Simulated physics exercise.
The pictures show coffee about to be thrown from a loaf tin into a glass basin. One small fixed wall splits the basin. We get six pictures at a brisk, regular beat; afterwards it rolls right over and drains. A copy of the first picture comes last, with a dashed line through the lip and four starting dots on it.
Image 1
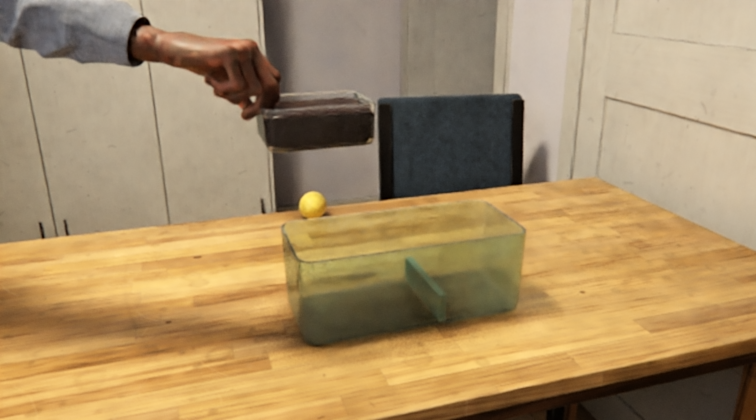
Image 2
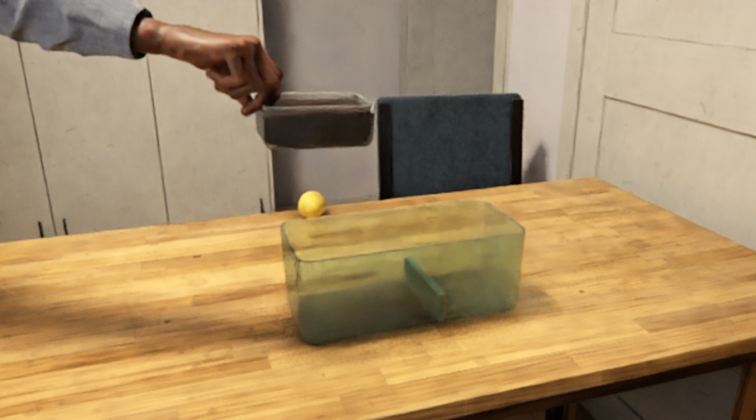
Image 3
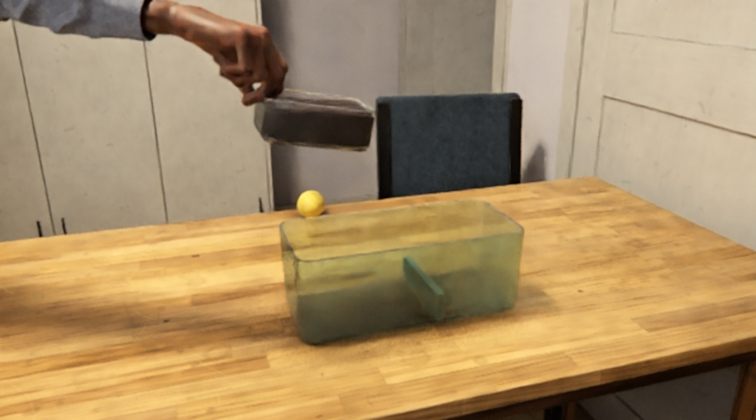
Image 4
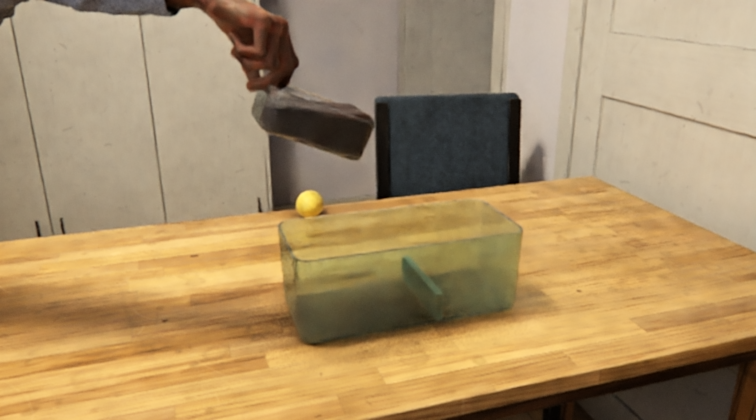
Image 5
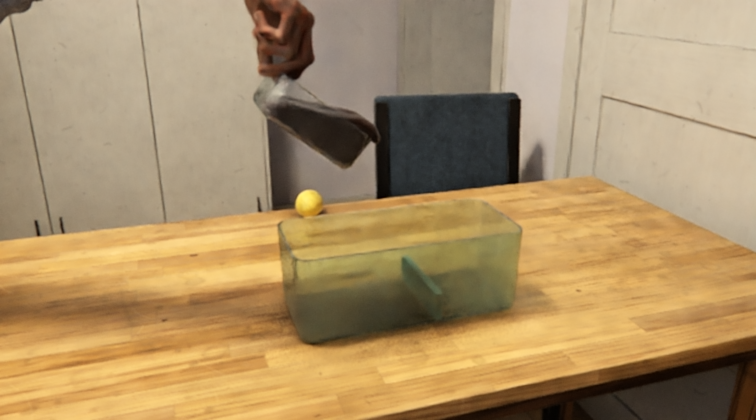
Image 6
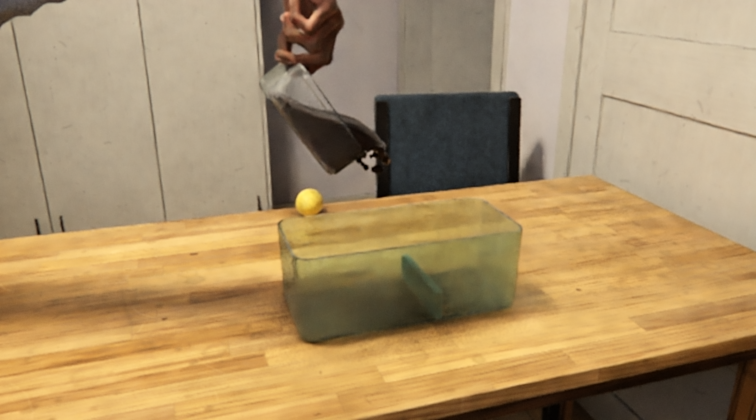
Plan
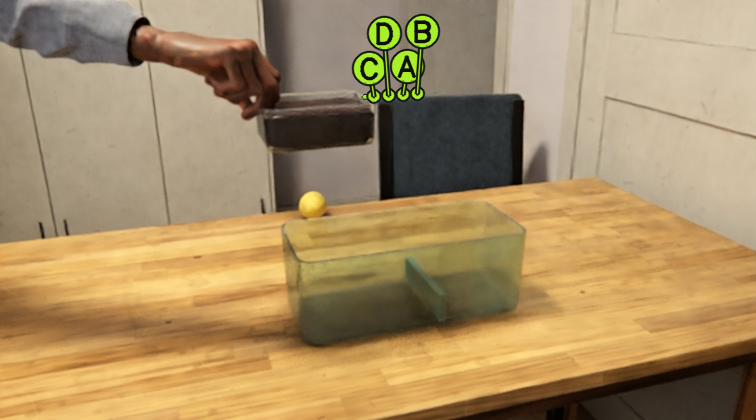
Hand tilting a clear loaf tin of dark coffee steeply to the right above a glass basin, coffee starting over its lip.
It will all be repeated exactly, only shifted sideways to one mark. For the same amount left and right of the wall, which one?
Choose D.
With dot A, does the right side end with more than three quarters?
No.
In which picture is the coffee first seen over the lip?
Picture 4.
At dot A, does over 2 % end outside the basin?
Yes.
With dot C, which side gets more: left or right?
The left side.
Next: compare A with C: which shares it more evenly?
Here it is dot A.
On the marked copy, A at (403, 94); B at (417, 93); C at (373, 96); D at (388, 95).
For dot A, about 30 % ends left of the wall and 63 % right of it; 6 % is lost outside.
For dot B, about 29 % ends left of the wall and 65 % right of it; 7 % is lost outside.
For dot C, about 77 % ends left of the wall and 19 % right of it; 4 % is lost outside.
For dot D, about 49 % ends left of the wall and 45 % right of it; 6 % is lost outside.
